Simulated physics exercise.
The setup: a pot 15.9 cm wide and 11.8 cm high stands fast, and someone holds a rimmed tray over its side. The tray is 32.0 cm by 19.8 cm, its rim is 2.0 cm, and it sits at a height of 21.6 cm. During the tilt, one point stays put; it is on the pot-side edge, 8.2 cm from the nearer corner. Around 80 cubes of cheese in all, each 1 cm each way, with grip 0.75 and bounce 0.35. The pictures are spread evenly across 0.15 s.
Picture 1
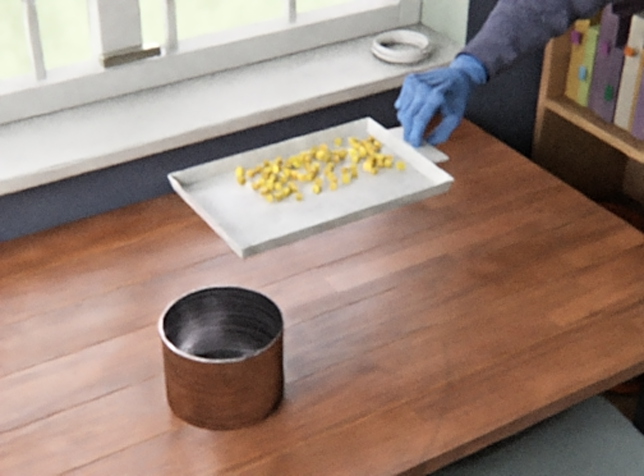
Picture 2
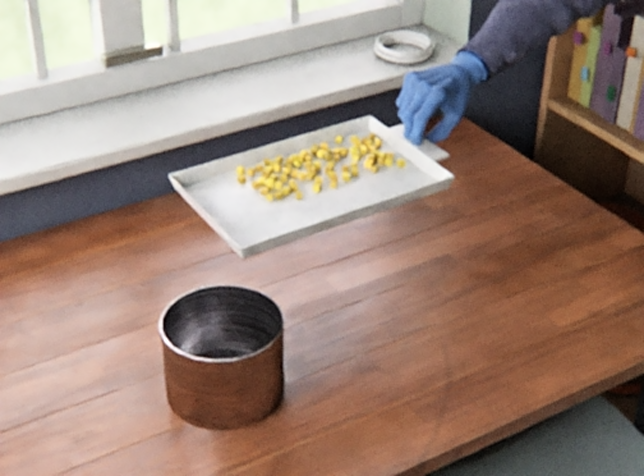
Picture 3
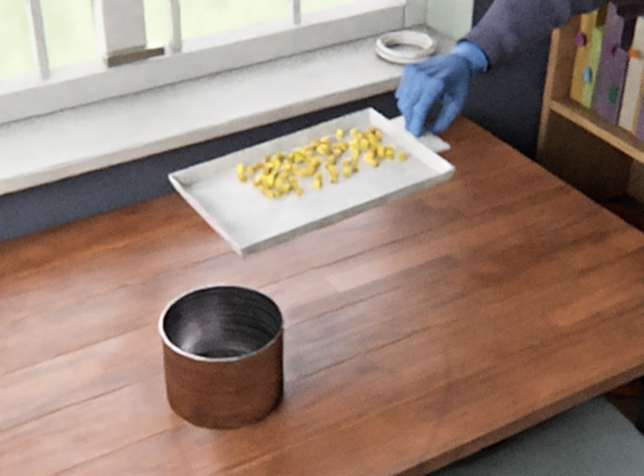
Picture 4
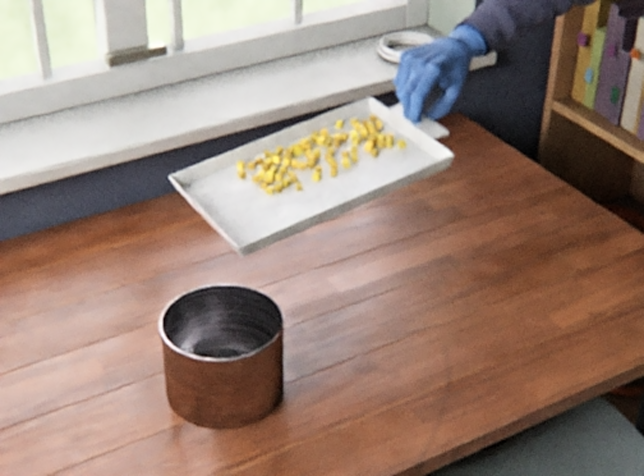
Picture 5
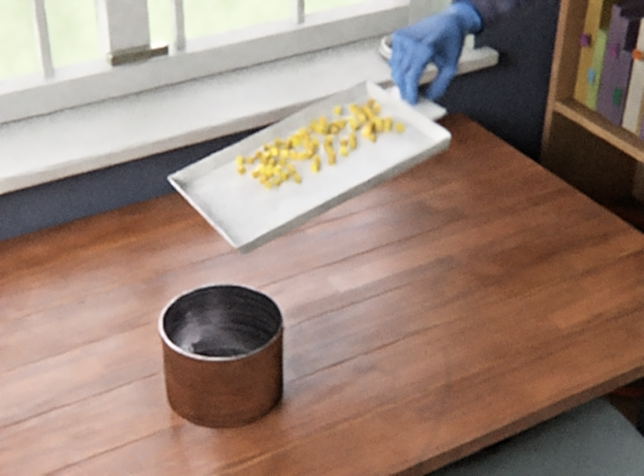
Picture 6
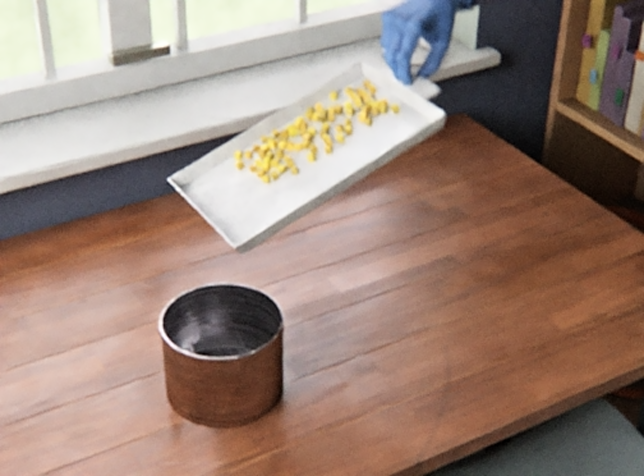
A blue-gloved hand and dark sleeve at the upper right hold a white rimmed tray of small yellow pieces above a brown wooden table, seen from slightly above beside a white-framed window. A brown pot with a dark inside stands at the lower left, with a bookshelf at the right. The hand gradually raises the tray's right end, tilting it down toward the left, while the pieces stay clustered.
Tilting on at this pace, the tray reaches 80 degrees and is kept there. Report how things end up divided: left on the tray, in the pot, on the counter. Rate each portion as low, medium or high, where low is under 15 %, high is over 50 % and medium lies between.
Tray low, pot low, counter high.
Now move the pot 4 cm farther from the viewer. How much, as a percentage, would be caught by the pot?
In that setup it would come to near 5 per cent.
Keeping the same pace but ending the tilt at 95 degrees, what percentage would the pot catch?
Roughly 0 percent.
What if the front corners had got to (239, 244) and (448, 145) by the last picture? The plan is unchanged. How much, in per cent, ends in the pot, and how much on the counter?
Per cent by place - pot 0, counter 90.
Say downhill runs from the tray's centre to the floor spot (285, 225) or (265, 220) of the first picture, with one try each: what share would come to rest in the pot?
60 and 40 %.
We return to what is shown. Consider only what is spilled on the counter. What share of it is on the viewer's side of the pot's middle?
0 %.
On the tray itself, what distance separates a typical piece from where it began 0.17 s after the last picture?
Around 0 centimetres.
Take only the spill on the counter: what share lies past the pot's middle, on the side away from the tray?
Roughly 90 percent of the spill.
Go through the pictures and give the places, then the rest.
In the first frame, tray tilt 0 degrees, front corners at (242, 245) and (448, 178); middle of the pieces at (317, 167); pot at (222, 321).
In the second frame, tray tilt 1 degrees, front corners at (242, 245) and (448, 176); middle of the pieces at (317, 166).
In the third frame, tray tilt 3 degrees, front corners at (242, 244) and (449, 167), lowest corner left back; middle of the pieces at (318, 161).
In the fourth frame, tray tilt 7 degrees, front corners at (240, 244) and (448, 154), lowest corner left back; middle of the pieces at (317, 154).
In the fifth frame, tray tilt 13 degrees, front corners at (238, 243) and (445, 135), lowest corner left back; middle of the pieces at (315, 143).
In the sixth frame, tray tilt 19 degrees, front corners at (237, 243) and (440, 114), lowest corner left back; middle of the pieces at (312, 132); pot at (222, 319).
Then, 0.17 s after the last picture, tilt 52 degrees; the tray holds 100 %, the pot 0 %.
Then, 0.28 s after the last picture, tilt 74 degrees; the tray holds 100 %, the pot 0 %.
Then, 0.52 s after the last picture, tilt 80 degrees; the tray holds 0 %, the pot 0 %.
In the end, tray 0 %, pot 0 %, counter 100 %.
